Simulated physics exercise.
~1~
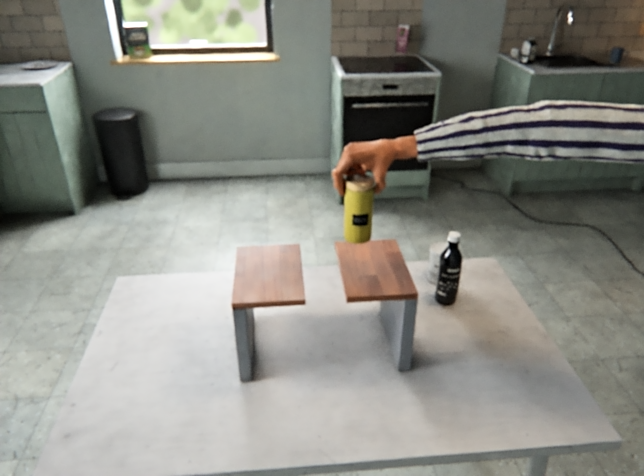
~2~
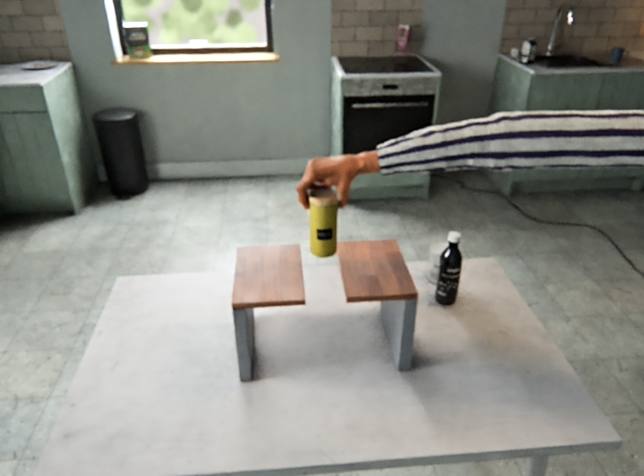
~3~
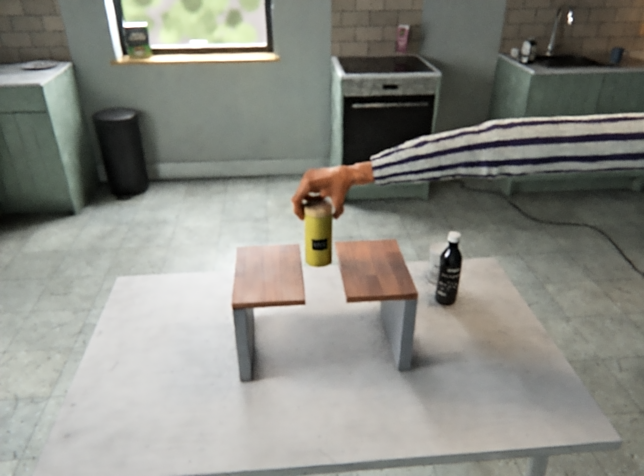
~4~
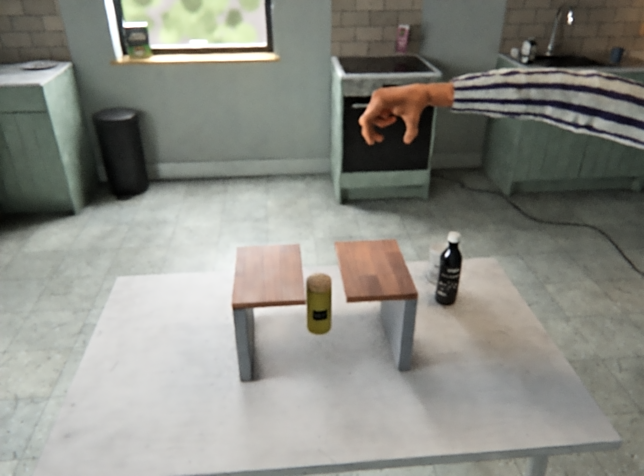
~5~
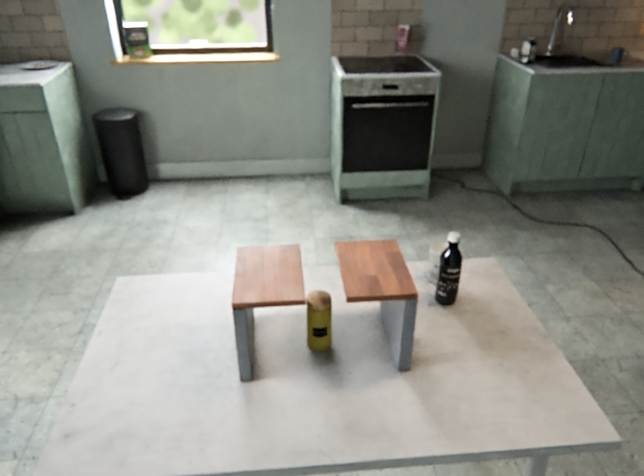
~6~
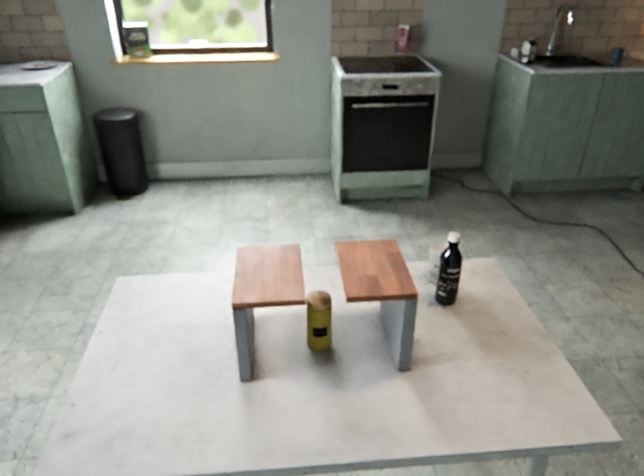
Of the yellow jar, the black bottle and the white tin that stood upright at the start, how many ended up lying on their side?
None of them ended up on their side. The yellow jar went down through the gap and stayed upright, and the black bottle and white tin kept standing where they were.
